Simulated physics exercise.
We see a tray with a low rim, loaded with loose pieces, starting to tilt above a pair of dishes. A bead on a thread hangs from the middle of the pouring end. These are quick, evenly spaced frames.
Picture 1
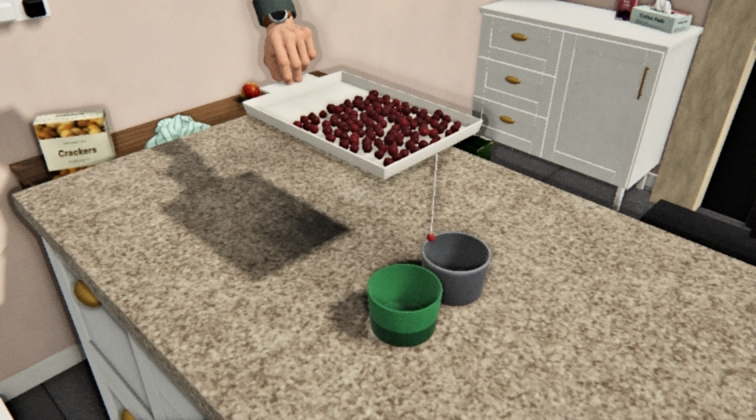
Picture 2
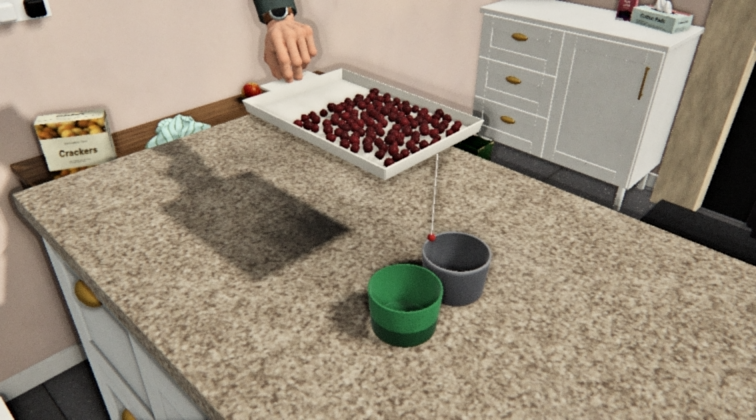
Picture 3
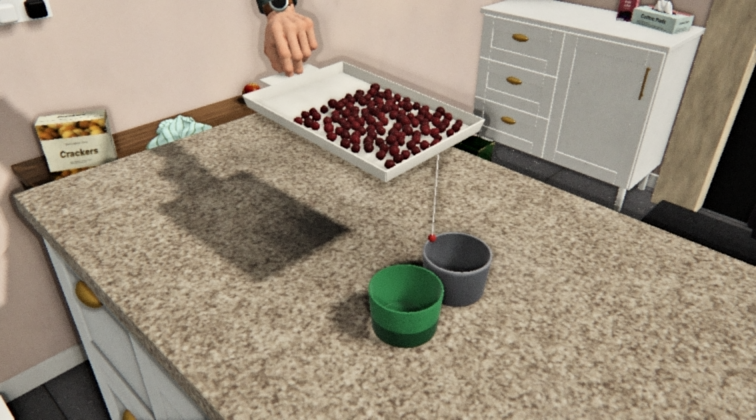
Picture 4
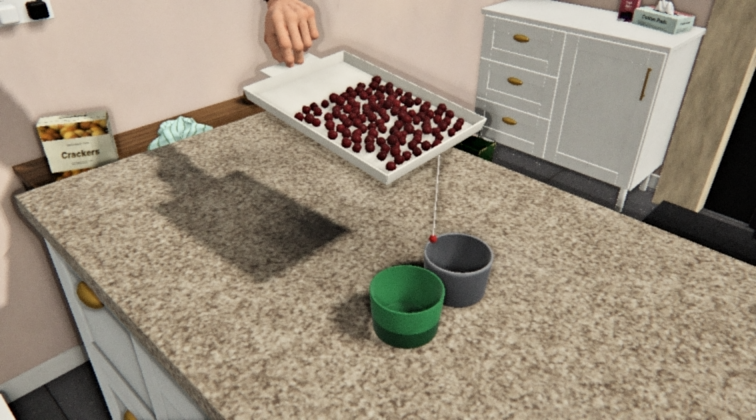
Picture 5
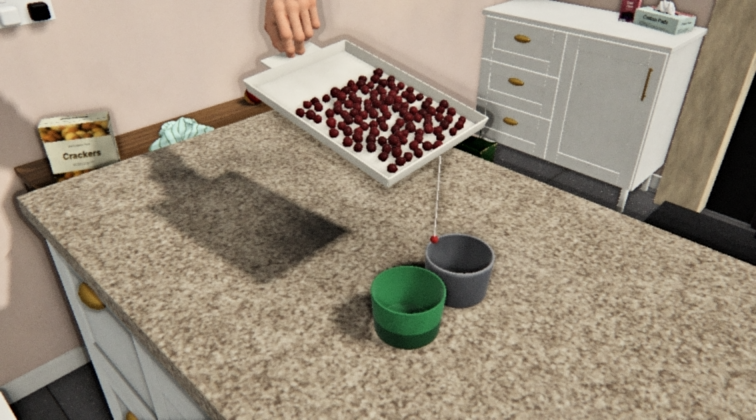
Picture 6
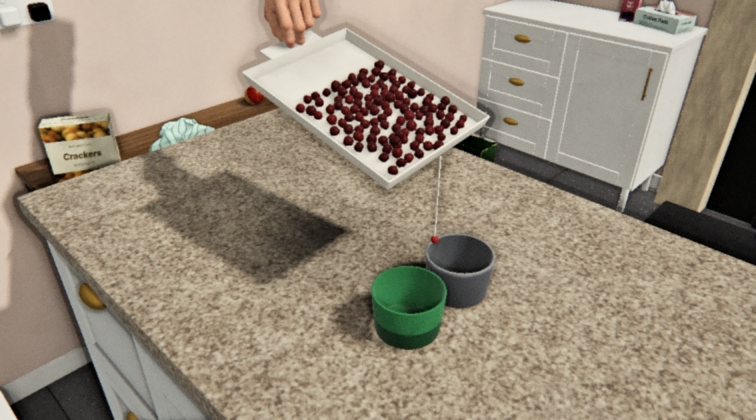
A hand slowly tilted a white tray of dark red cherries above a green dish and a gray one on a speckled counter, its near left corner dipping lowest while the fruit stayed bunched together.
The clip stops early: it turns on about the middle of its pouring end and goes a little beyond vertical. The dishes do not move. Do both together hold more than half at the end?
The two hold the larger part of the load.
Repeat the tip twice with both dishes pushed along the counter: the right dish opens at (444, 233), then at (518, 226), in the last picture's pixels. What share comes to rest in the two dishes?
The first gives 30 %, the second 10 %.
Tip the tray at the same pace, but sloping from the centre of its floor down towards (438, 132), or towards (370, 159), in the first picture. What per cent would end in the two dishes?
About 30 and 60 per cent.
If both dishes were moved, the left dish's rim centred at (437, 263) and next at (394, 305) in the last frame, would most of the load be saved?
One: Less than half. Two: Above a half.
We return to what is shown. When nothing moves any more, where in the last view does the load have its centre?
Close to (417, 320).
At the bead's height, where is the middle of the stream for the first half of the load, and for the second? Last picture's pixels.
First near (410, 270), later near (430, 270).
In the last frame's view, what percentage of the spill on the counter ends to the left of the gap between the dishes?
Roughly 30 in a hundred.
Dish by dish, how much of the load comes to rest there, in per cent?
Left dish near 60 in a hundred; right dish near 10.
Shortly afterwards, tray tipped steeply; all but a few on the tray; only a few in the left dish; only a few in the air.
Next, tray tipped right over; all but a few on the tray; only a few in the left dish.
Some moments later, tray tipped past a quarter turn; near half in the left dish; a little in the right dish; near a third outside both.
In the end, tray tipped past a quarter turn; near half in the left dish; a little in the right dish; near a third outside both.
